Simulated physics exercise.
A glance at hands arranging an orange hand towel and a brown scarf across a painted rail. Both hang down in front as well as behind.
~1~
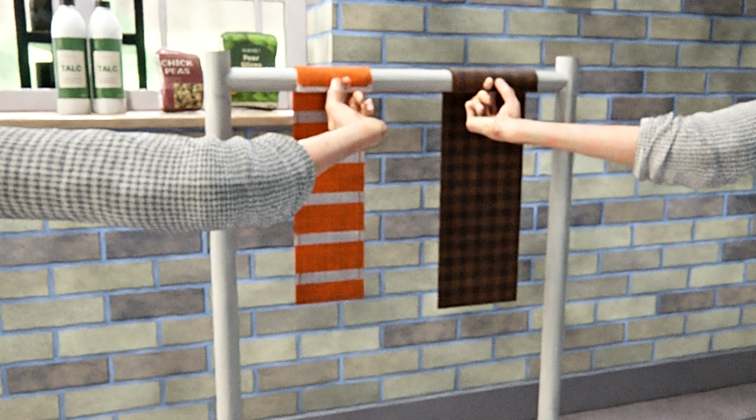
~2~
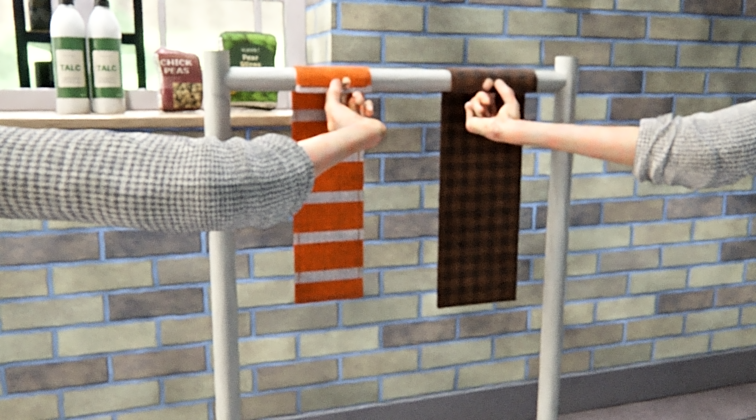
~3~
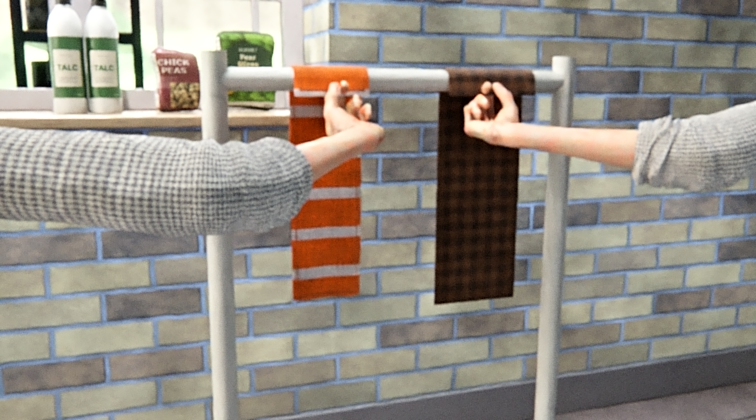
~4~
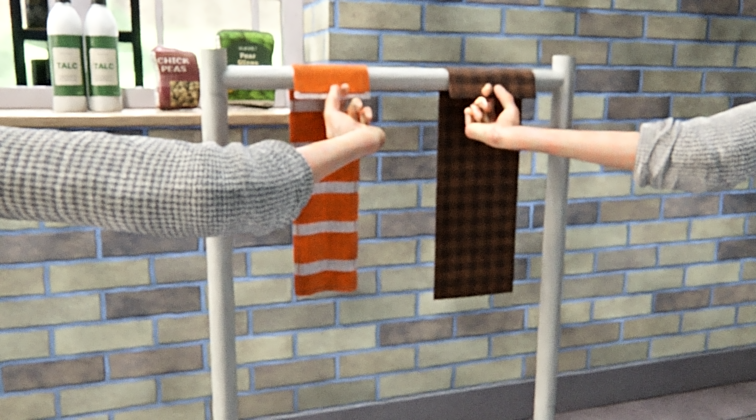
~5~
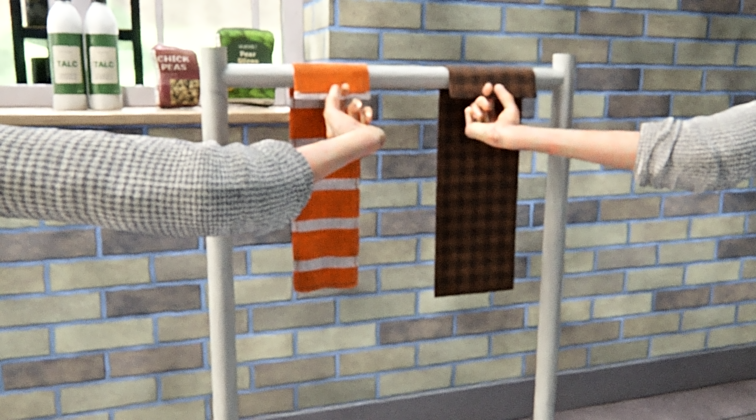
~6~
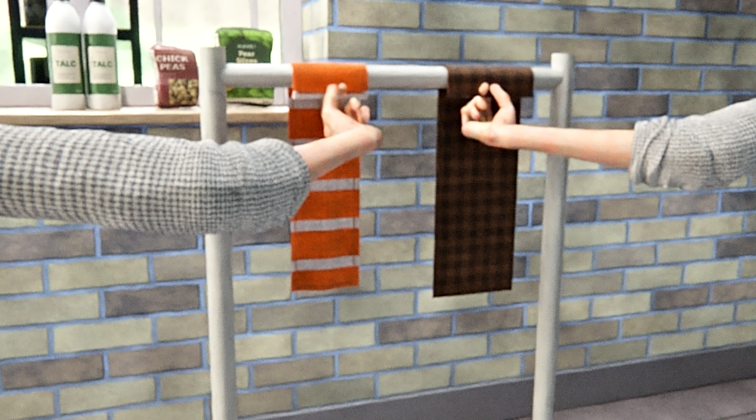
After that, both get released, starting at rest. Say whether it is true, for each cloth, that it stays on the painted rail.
Orange hand towel: False, it slides off; brown scarf: False, it slides off.
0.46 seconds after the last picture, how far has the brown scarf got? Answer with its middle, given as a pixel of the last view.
You'd spot it close to (469, 387) at that time.
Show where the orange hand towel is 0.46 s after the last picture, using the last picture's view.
Its middle is roughly at (325, 307).
Then, 0.46 s on from there, hand towel clear of the rail and dropping near (325, 307); scarf clear of the rail and dropping near (469, 387).
Then, 0.72 s on from there, hand towel in a heap on the floor; scarf in a heap on the floor.
In the end, hand towel in a heap on the floor; scarf in a heap on the floor. The orange hand towel slides off and the brown scarf slips to the floor.
